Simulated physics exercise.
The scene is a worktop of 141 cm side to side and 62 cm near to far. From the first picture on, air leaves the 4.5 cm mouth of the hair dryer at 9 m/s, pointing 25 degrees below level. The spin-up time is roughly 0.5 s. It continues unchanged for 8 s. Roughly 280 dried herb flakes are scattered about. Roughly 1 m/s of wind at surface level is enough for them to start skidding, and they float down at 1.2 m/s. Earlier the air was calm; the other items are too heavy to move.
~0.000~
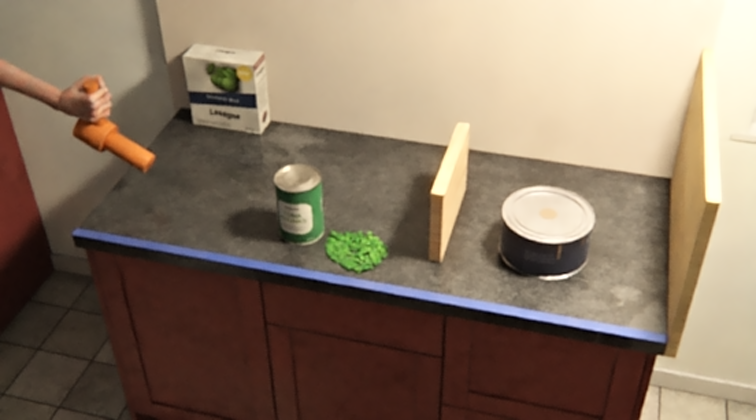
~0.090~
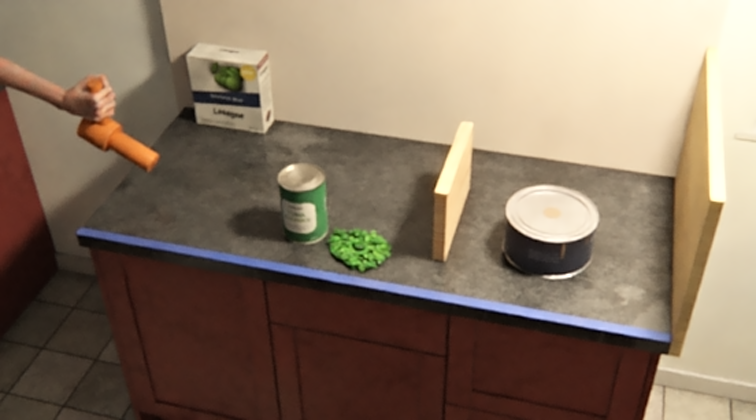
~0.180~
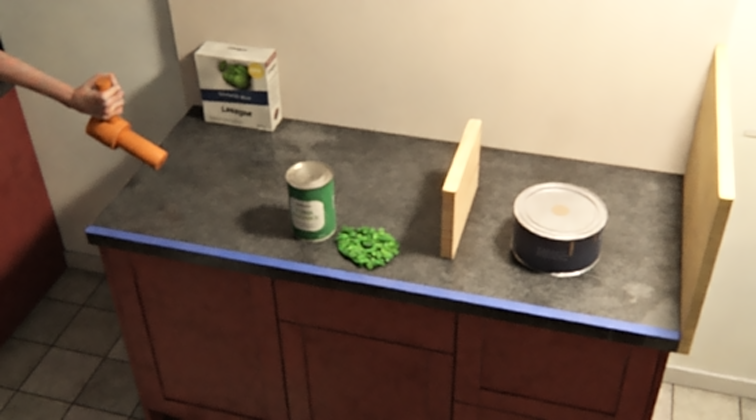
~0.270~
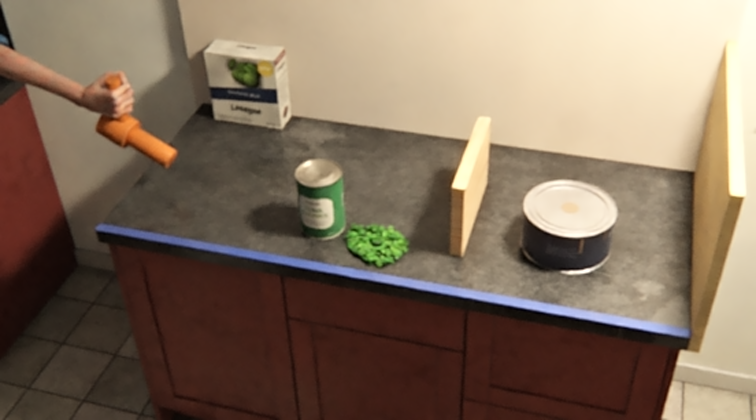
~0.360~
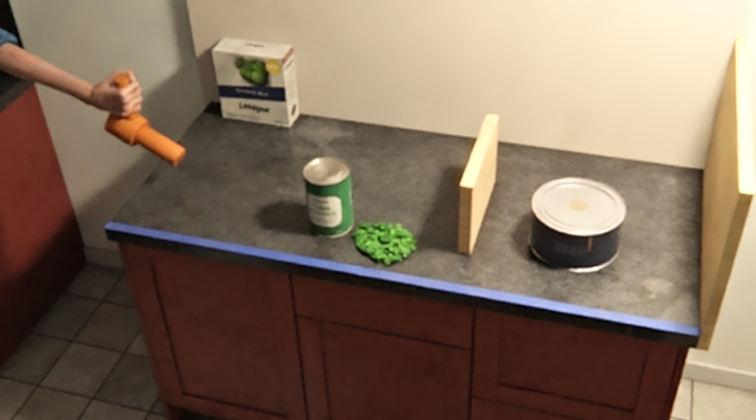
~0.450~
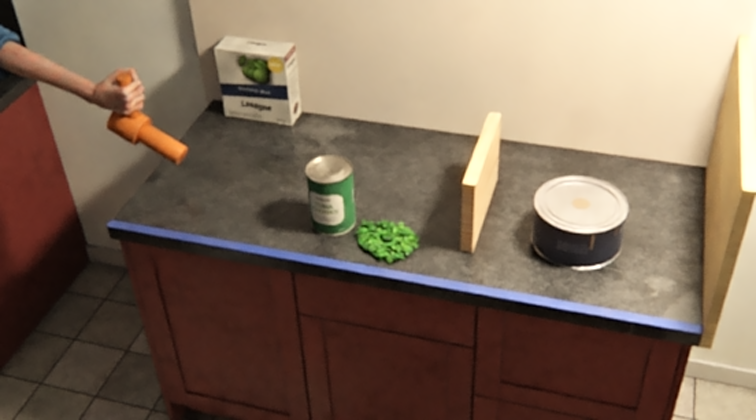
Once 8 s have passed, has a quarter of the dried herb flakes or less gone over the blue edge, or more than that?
Looks like that edge will lose at most a quarter of the load.
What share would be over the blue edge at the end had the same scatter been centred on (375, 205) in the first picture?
About 15 %.
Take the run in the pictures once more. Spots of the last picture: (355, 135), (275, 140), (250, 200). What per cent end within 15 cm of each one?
Estimates in listed order: 0 %; 0 %; 0 %.
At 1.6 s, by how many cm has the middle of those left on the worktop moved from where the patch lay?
The middle is some 0 cm from where it began.
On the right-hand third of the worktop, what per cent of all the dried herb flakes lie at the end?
Some 0 per cent.
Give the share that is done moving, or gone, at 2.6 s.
30 per cent.
After 1.6 s, 74 % are on the move or not yet settled, 0 % are over the blue edge; the middle of those still in play is near (387, 237).
After 2.6 s, 68 % are on the move or not yet settled, 3 % are over the blue edge; the middle of those still in play is near (388, 237).
After 4.4 s, 56 % are on the move or not yet settled, 6 % are over the blue edge; the middle of those still in play is near (388, 237).
After 8.0 s, at the end, 11 % are over the blue edge; the middle of those still in play is near (387, 244).
